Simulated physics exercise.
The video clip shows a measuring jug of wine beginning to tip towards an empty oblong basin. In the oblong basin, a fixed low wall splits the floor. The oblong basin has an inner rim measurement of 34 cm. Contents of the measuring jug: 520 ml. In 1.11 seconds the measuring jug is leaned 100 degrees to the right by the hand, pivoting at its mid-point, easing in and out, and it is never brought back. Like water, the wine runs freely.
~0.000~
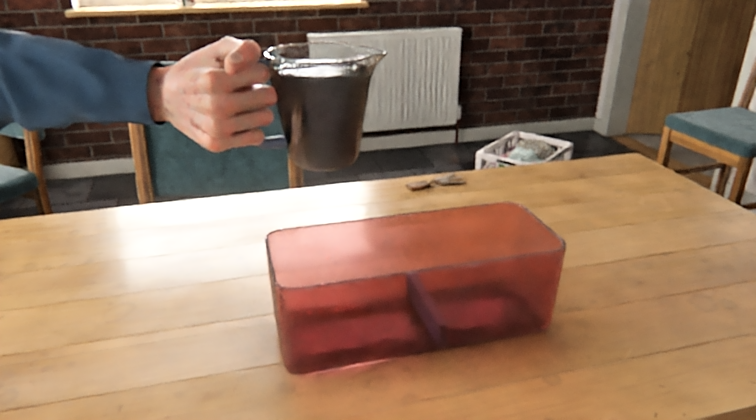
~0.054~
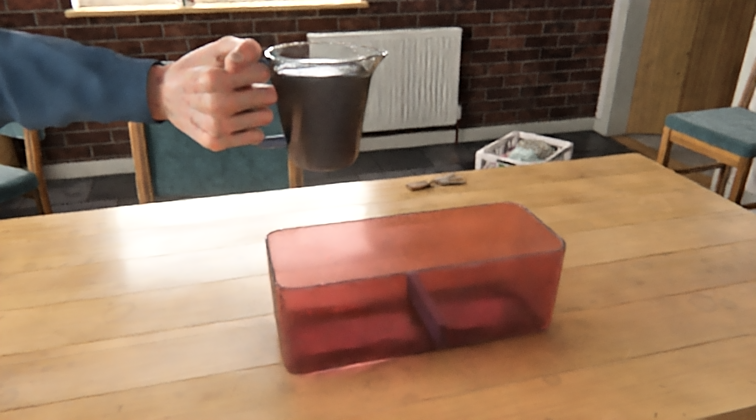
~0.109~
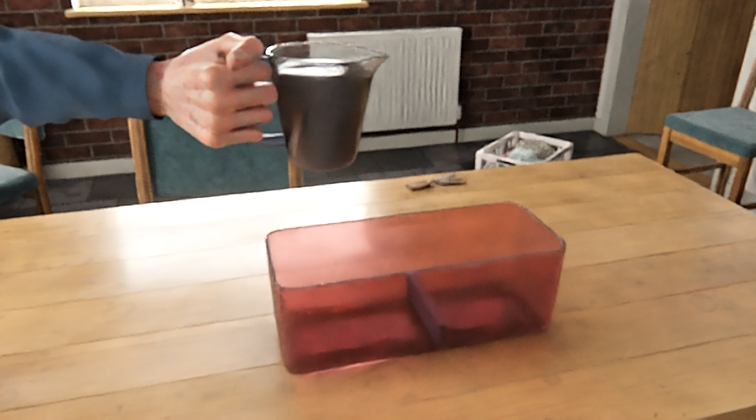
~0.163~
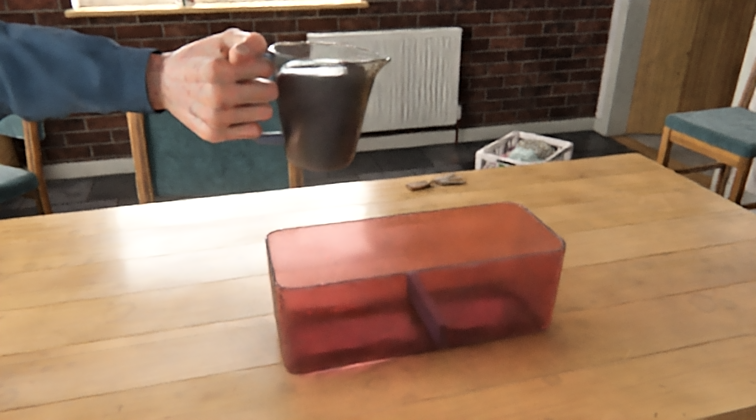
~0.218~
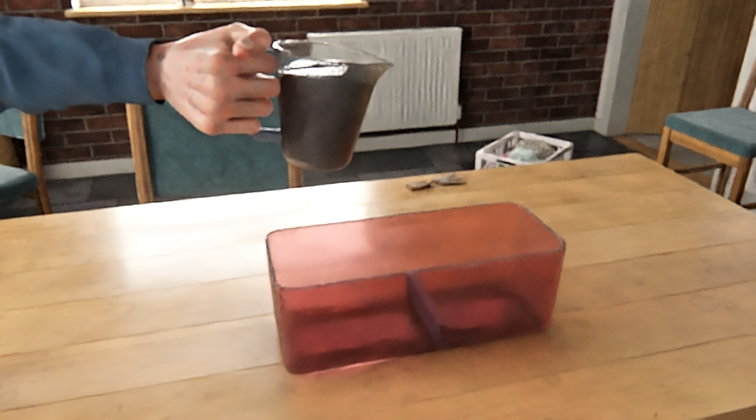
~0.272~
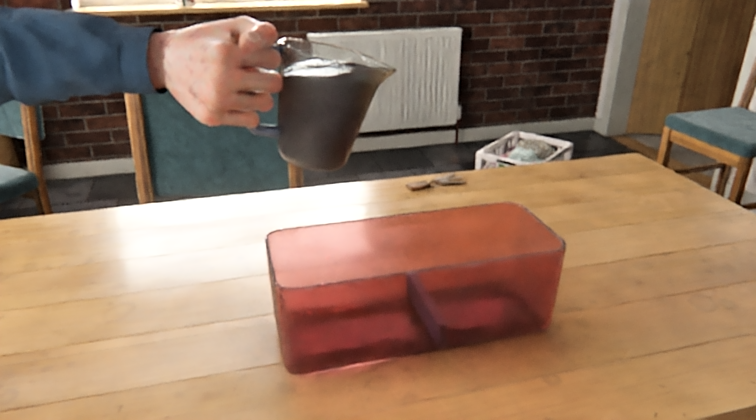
A hand slowly tilts a glass jug of dark liquid rightward above a red divided basin.
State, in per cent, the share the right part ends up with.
The right part ends up with roughly 80 %.
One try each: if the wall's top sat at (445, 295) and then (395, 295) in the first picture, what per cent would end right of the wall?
The first gives near 50 per cent and the second near 95 per cent.
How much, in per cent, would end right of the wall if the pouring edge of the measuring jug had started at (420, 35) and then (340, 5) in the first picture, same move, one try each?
First 90, then 25 per cent.
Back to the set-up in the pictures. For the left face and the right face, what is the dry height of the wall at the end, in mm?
Left roughly 30 mm; right roughly 12 mm.
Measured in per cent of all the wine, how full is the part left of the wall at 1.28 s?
That share comes to around 12 in a hundred.
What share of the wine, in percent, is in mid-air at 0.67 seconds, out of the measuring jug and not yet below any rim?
Near 22 in a hundred.
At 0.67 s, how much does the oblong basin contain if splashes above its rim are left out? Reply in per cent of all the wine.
About 6%.
Then, 0.67 s in, the tilt is 66° and 72 per cent is still to pour, 0 is left of the wall and 6 right of it.
Then, 0.97 s in, the tilt is 96° and 20 per cent is still to pour, 2 is left of the wall and 55 right of it.
Then, 1.28 s in, the tilt is 100° and 1 per cent is still to pour, 12 is left of the wall and 84 right of it.
Then, 1.61 s in, the tilt is 100° and 0 per cent is still to pour, 19 is left of the wall and 80 right of it.
Finally, 19 per cent lies left of the wall, 80 right of it and 2 outside.
